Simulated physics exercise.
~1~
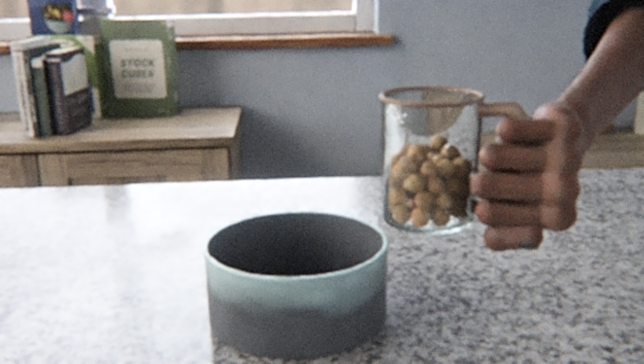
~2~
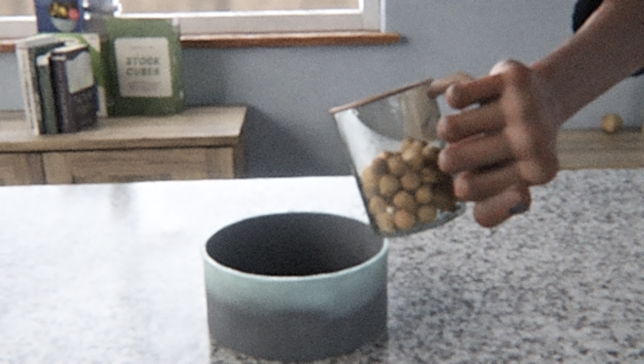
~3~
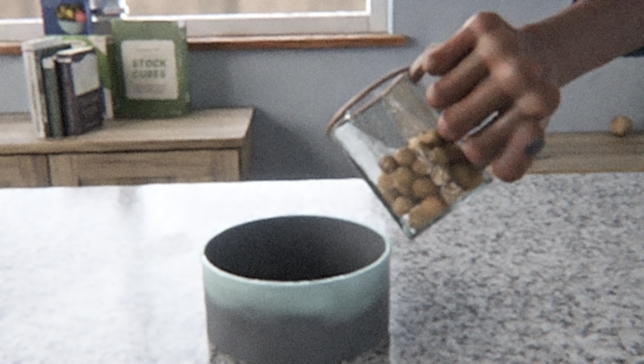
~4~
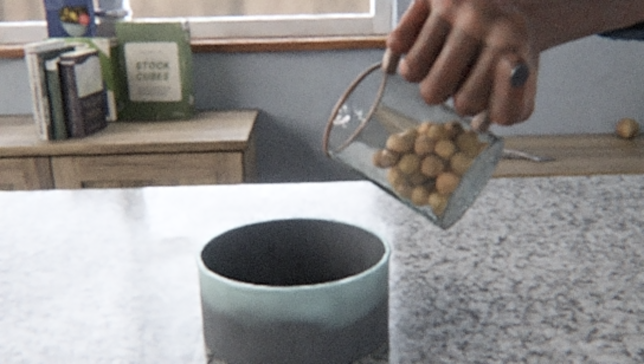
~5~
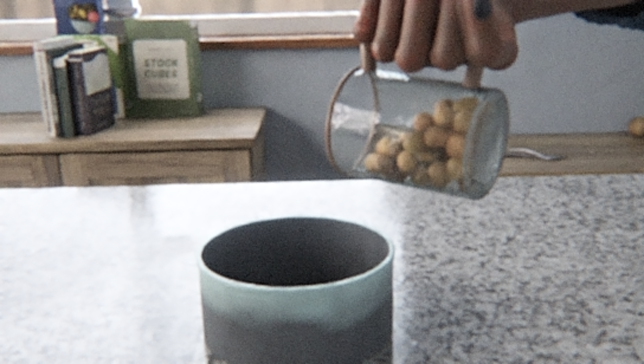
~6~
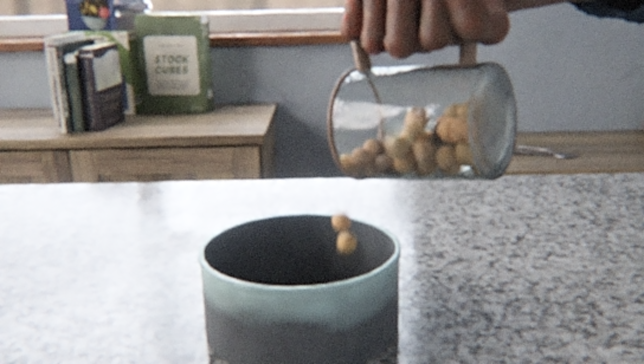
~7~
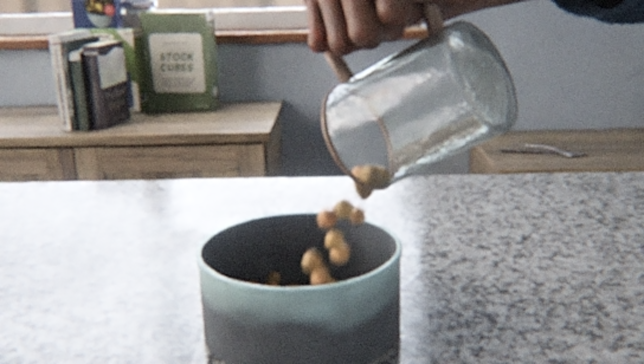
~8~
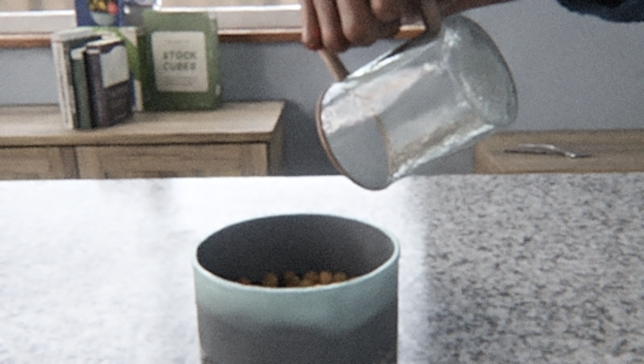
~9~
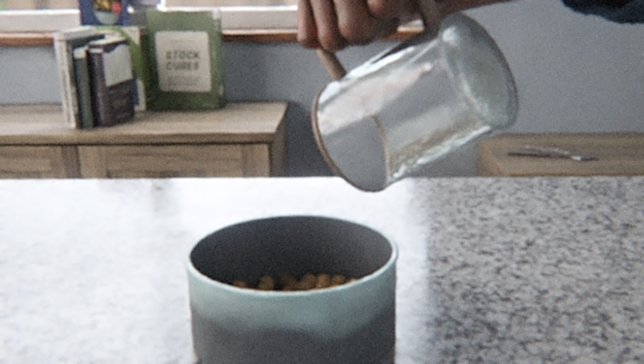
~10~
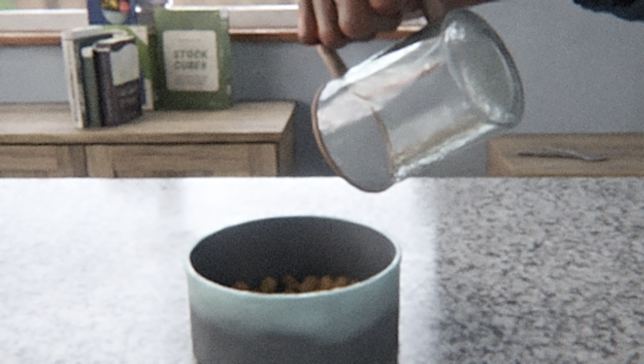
On a speckled stone countertop, with books on a wooden cabinet beneath a window behind, a hand holds a clear glass mug of small, round wooden beads to the right of a pale green and dark grey pot. The hand lifts the mug and tips it leftward over the pot, and the beads stay inside until it lies on its side. A couple of beads drop first, then the rest tumble out in a stream as the mug tilts further. At the end, the emptied mug hangs mouth-down at a slant above the pot, where all the beads rest.
